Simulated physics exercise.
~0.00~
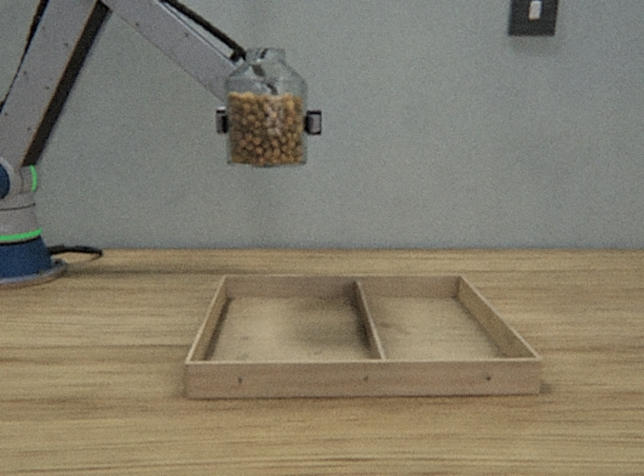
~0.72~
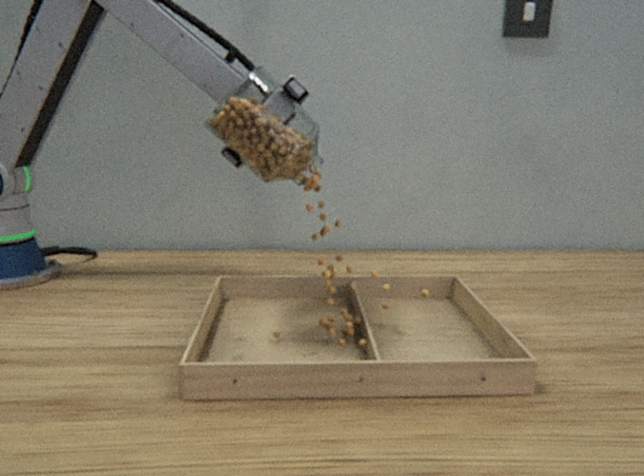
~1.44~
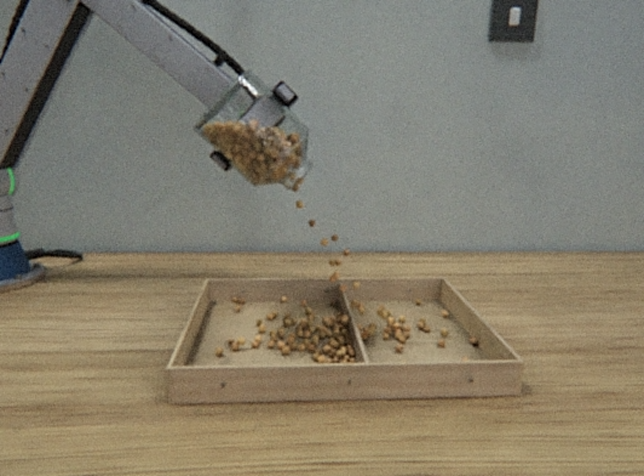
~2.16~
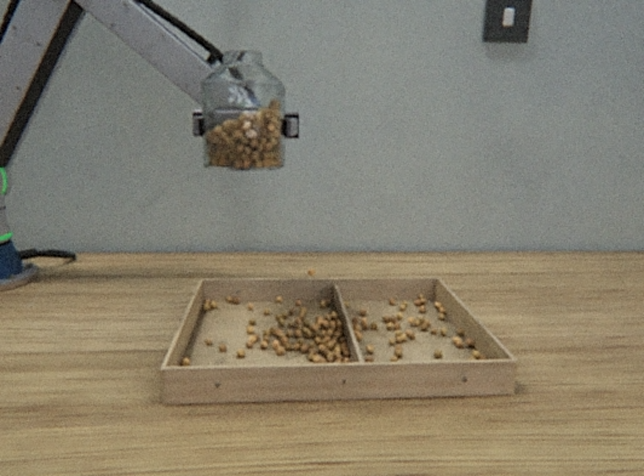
A robotic arm holds a clear jar filled with dried chickpeas upright above a shallow wooden tray, which is split in two by a cross wall and sits empty on a wooden table. The arm tips the jar to the right until its mouth points downward, and chickpeas tumble out in a thin stream near the divider. They scatter into both compartments, gathering more thickly in the left one. The arm then turns the jar upright again, still holding a good part of its load, while the spilled chickpeas lie spread across both sides of the tray.
